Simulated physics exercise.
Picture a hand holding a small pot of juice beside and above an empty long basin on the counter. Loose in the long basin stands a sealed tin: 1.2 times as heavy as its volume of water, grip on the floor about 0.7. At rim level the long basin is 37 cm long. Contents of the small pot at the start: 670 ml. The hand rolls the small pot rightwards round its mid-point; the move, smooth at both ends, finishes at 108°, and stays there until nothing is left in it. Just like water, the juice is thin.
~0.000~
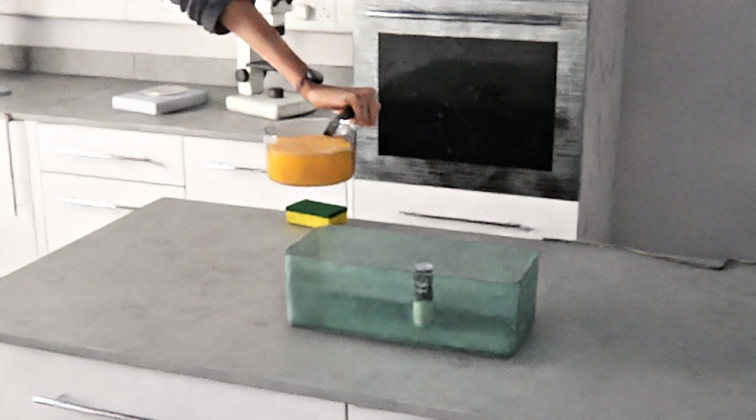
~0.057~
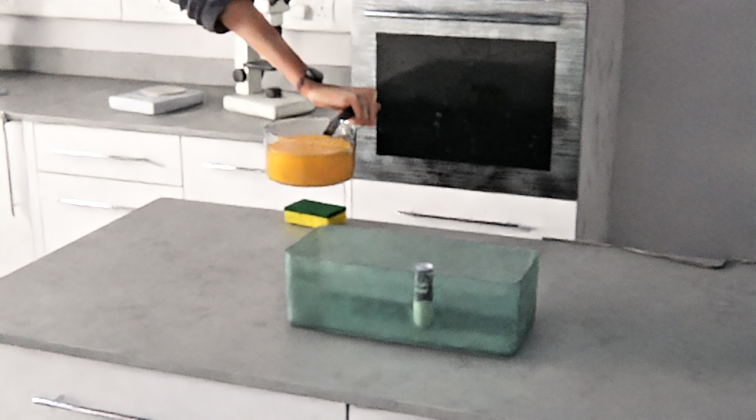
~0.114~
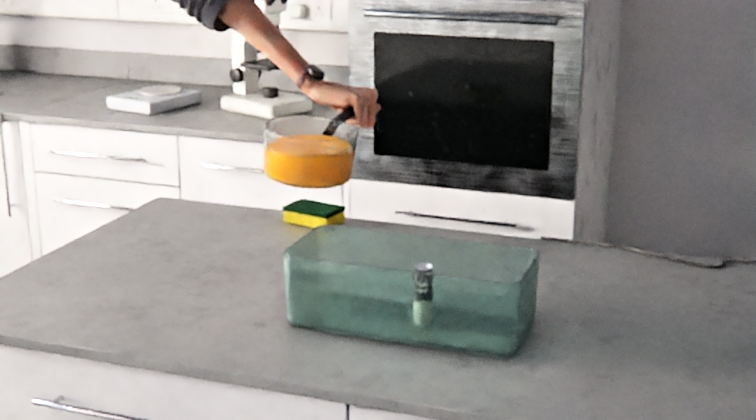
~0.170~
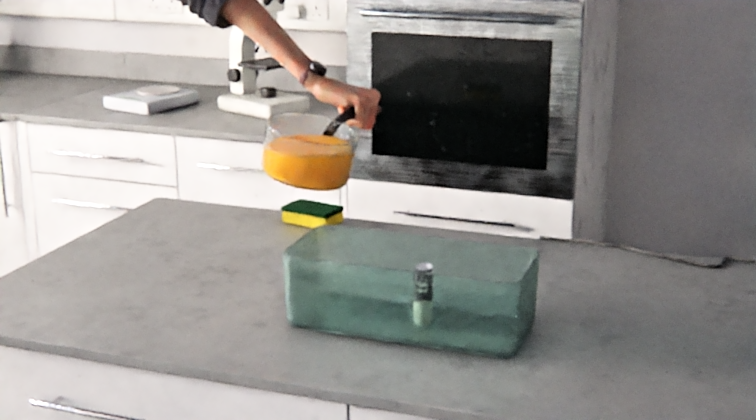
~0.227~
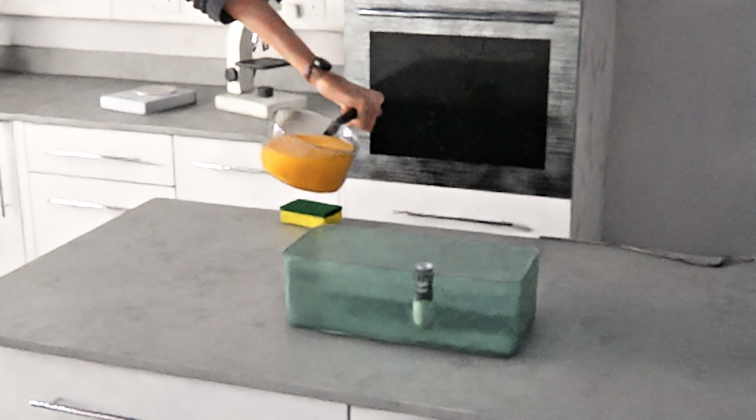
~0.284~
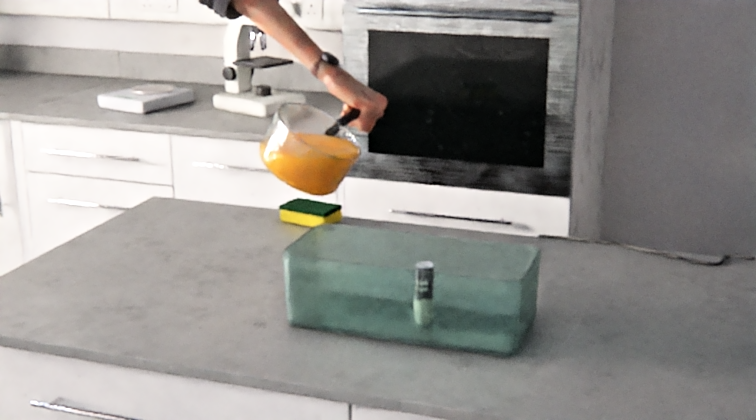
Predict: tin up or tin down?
It is not upset.
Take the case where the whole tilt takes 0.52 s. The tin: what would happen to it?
The tin stays on its base.
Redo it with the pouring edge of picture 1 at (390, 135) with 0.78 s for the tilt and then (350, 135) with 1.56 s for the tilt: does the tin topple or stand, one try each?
Run one: It tumbles. Run two: It does not tip.
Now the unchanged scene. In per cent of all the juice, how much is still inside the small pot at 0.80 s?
What remains is about 6 percent of it all.
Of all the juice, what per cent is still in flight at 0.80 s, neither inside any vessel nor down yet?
Close to 8 in every hundred parts.
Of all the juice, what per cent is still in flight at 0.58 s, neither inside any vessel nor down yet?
Near 42 per cent of it all.
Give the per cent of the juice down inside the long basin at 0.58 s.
I'd estimate some 24 percent of the liquid.
Then, 0.58 s in, the tilt is 92° and 34 per cent is still to pour; the tin stands where it began.
Then, 0.80 s in, the tilt is 108° and 6 per cent is still to pour; the tin stands where it began.
Then, 1.03 s in, the tilt is 108° and 0 per cent is still to pour; the tin stands where it began.
Then, 1.28 s in, the tilt is 108° and 0 per cent is still to pour; the tin stands where it began.
Finally, the tin stands where it began.
